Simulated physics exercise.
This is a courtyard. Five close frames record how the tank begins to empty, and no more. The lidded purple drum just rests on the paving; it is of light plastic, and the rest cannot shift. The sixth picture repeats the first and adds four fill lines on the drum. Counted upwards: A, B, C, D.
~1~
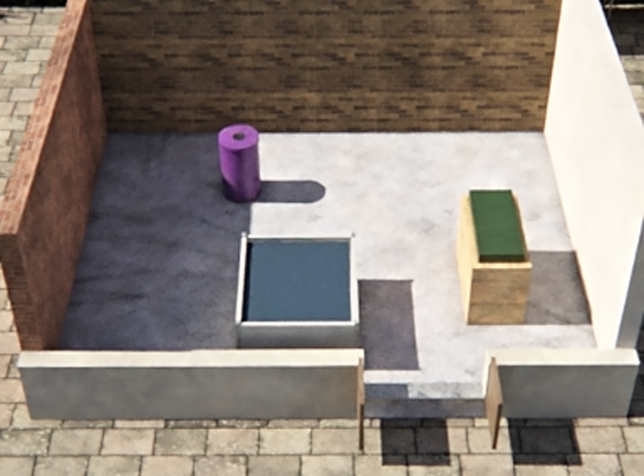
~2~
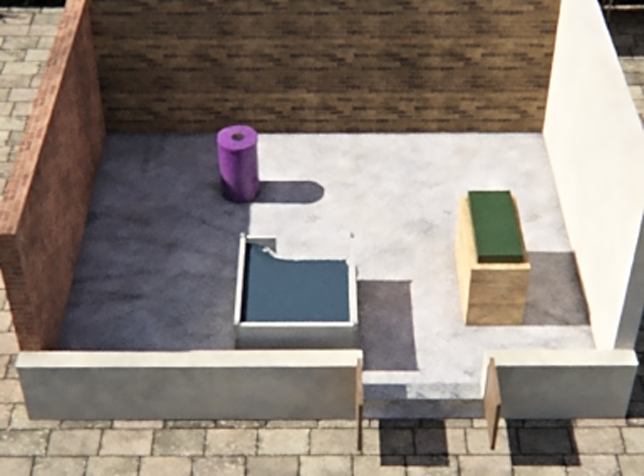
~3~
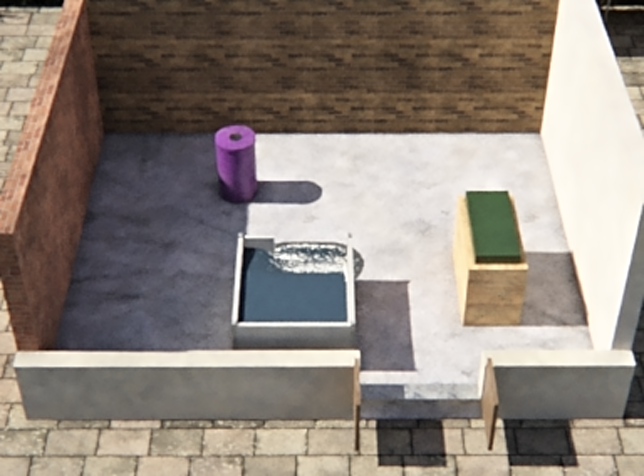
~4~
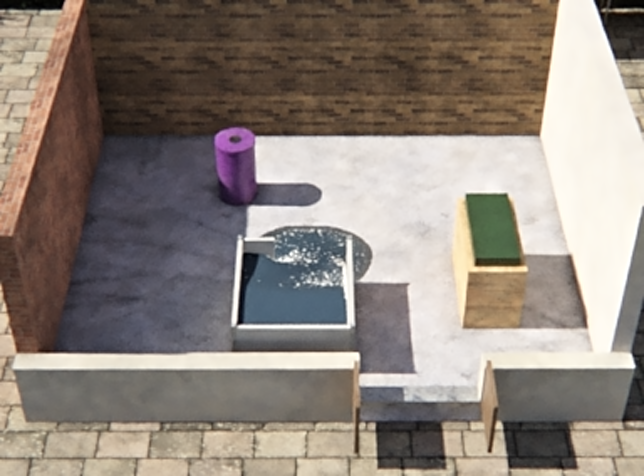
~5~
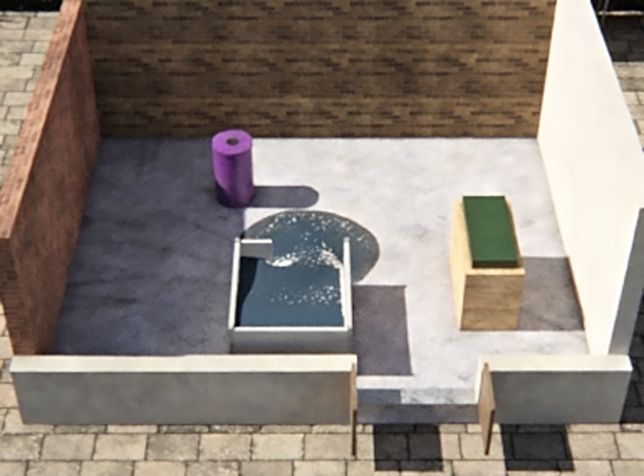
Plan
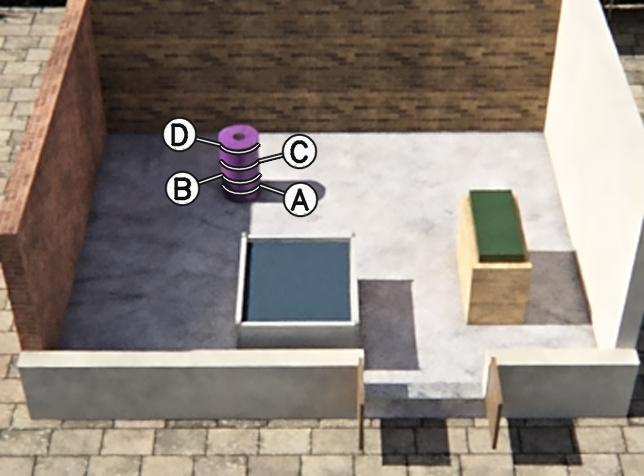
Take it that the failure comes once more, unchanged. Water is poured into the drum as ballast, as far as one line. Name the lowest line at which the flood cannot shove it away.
That is mark A.
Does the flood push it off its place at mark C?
No, that is safe.
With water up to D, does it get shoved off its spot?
No.
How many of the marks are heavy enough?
All of them.
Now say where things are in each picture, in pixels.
Lid of the purple drum at (239, 137); tank full, its middle at (298, 283); open gate at (425, 353).
Water covers 1 % of the ground, mostly out of sight from here.
Water covers 3 % of the ground, mostly out of sight from here.
Water covers 5 % of the ground, mostly out of sight from here.
Lid of the purple drum at (232, 142); water covers 7 % of the ground and is seen nearest the drum at (266, 222).
On the marked copy, A at (240, 193); B at (240, 182); C at (239, 169); D at (238, 152); from the bottom up A, B, C, D.
Choosing A, it shifts by a finger or two and stays.
Choosing B, it does not move.
Choosing C, it does not move.
Choosing D, it does not move.
